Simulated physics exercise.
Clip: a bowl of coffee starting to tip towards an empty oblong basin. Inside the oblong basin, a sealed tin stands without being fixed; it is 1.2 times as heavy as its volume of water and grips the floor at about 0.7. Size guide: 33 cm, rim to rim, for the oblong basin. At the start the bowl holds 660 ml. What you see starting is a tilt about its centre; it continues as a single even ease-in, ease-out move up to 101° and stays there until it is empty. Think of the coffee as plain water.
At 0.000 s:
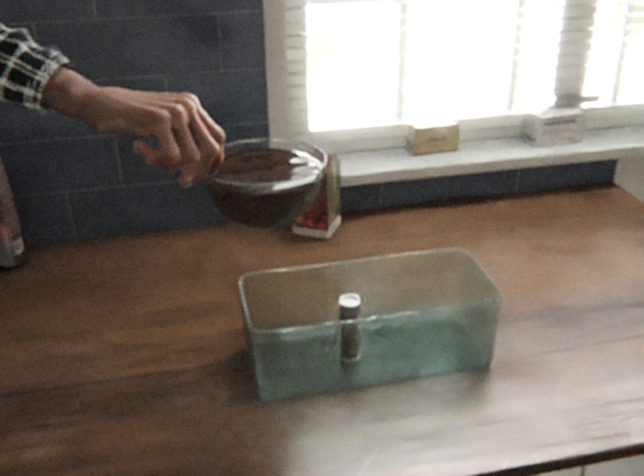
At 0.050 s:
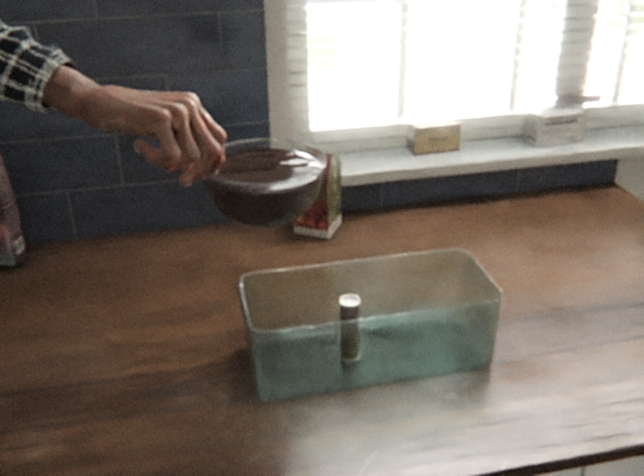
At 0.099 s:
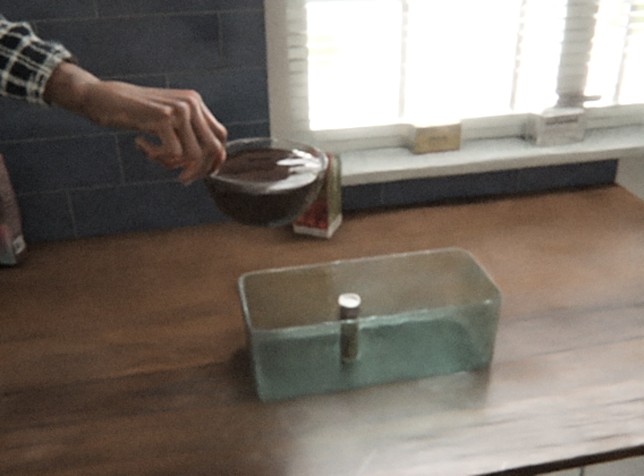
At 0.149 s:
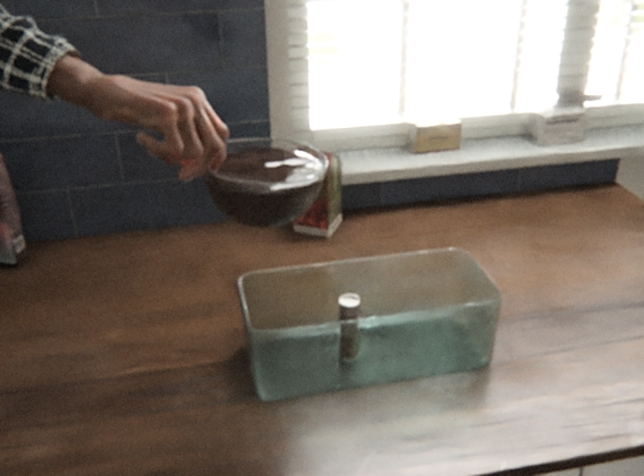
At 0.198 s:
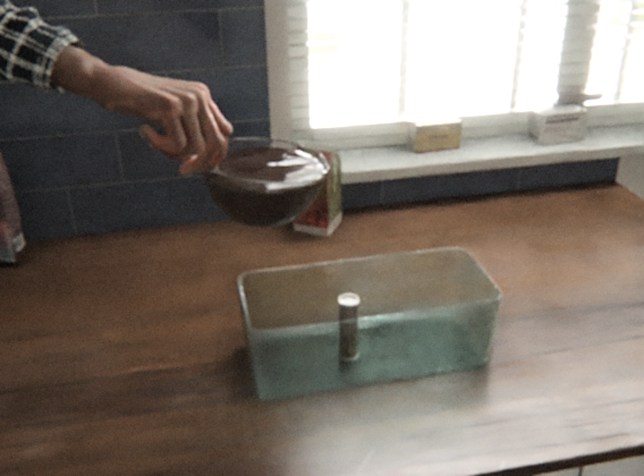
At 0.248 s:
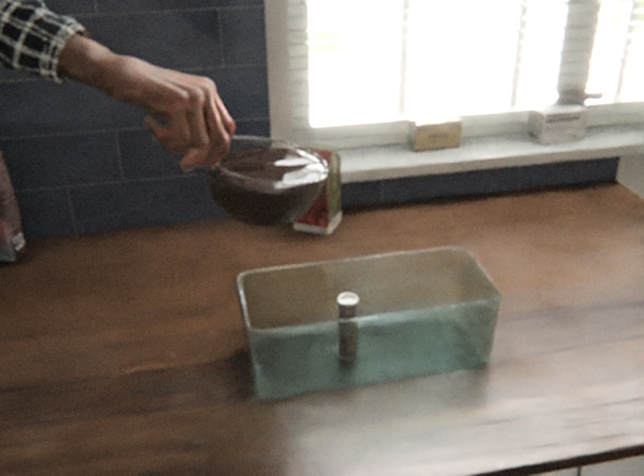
At first, a hand in a checked sleeve holds a glass bowl of dark coffee level above a wooden counter, up and to the left of an oblong glass basin with a small tin inside. Then the bowl tilts slightly to the right, slowly at first, while the basin and tin stay still.
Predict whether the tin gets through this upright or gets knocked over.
Upright.
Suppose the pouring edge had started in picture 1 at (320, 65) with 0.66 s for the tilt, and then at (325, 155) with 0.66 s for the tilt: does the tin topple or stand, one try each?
First it tips over; then it stays on its base.
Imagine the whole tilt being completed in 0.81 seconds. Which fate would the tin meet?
In that case the tin does not tip.
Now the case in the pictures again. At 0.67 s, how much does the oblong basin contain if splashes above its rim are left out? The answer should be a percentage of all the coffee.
Near 18 in a hundred.
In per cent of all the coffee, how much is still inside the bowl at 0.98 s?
I reckon near 3 per cent still sits there.
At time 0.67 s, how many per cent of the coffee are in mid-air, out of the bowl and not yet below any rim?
About 38 per cent.
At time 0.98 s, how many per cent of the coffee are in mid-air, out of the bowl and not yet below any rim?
Around 8 per cent of the liquid is in flight.
By 0.67 s the tilt is 63° and 44 per cent is still to pour; the tin stands where it began.
By 0.98 s the tilt is 95° and 3 per cent is still to pour; the tin stands where it began.
By 1.30 s the tilt is 101° and 0 per cent is still to pour; the tin stands where it began.
By 1.65 s the tilt is 101° and 0 per cent is still to pour; the tin stands where it began.
At rest the tin stands where it began.
